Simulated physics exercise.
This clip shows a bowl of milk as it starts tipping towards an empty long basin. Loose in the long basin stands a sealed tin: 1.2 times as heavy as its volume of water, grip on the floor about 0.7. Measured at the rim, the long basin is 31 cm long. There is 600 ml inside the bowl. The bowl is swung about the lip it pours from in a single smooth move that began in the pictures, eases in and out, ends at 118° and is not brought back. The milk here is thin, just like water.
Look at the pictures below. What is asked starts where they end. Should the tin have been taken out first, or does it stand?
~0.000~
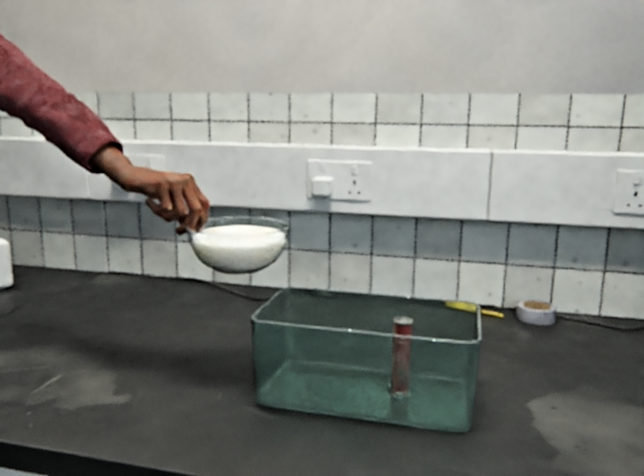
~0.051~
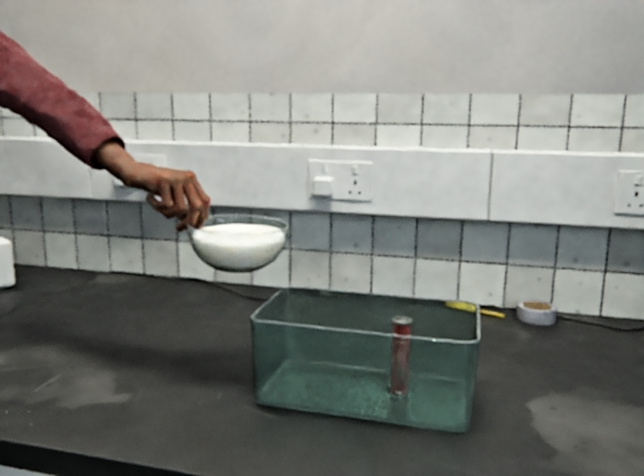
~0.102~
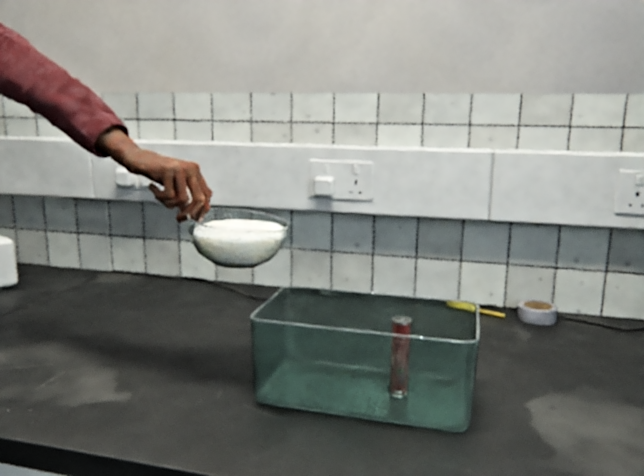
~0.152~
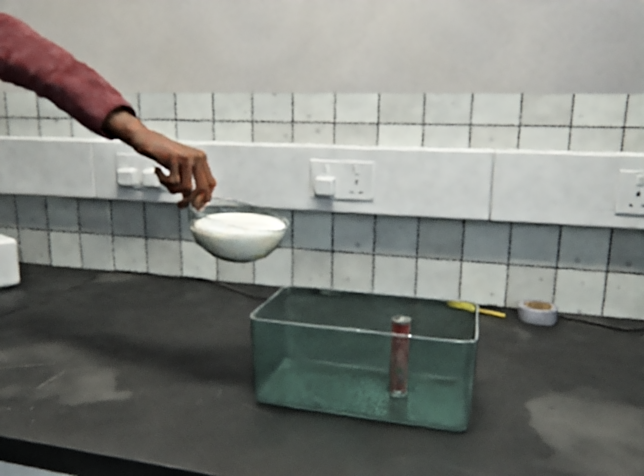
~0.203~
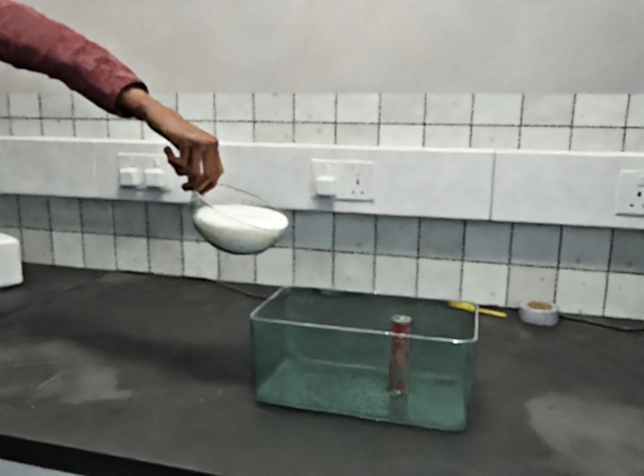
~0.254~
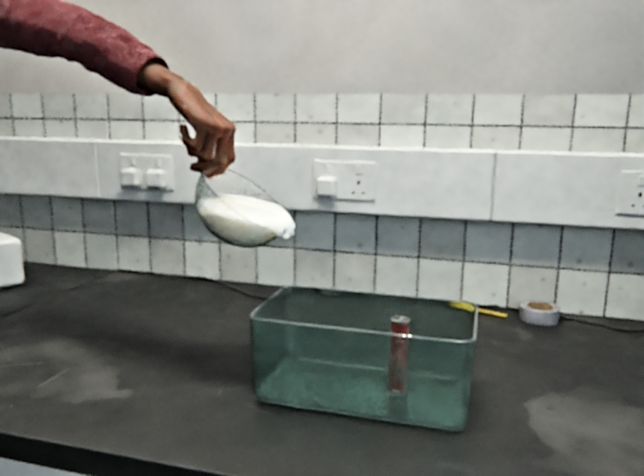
Looks like it can't take it.
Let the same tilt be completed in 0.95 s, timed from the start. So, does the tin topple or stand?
It stays steady, then.
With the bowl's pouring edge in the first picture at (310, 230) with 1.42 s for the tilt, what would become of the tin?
Result: Tin upright.
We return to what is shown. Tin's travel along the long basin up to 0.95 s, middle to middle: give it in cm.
The tin has gone some 1 cm.
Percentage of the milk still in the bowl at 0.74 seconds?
Around 0 percent of it.
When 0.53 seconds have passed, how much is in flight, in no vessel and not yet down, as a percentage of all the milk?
Around 64 percent.
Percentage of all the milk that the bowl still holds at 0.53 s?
About 10 percent.
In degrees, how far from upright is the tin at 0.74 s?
It is at some 5°.
By 0.53 s the tilt is 105° and 10 per cent is still to pour; the tin stands where it began.
By 0.74 s the tilt is 118° and 0 per cent is still to pour; the tin stands 1 cm from where it began.
By 0.95 s the tilt is 118° and 0 per cent is still to pour; the tin leans 16°.
By 1.18 s the tilt is 118° and 0 per cent is still to pour; the tin lies on its side.
At rest the tin lies on its side.
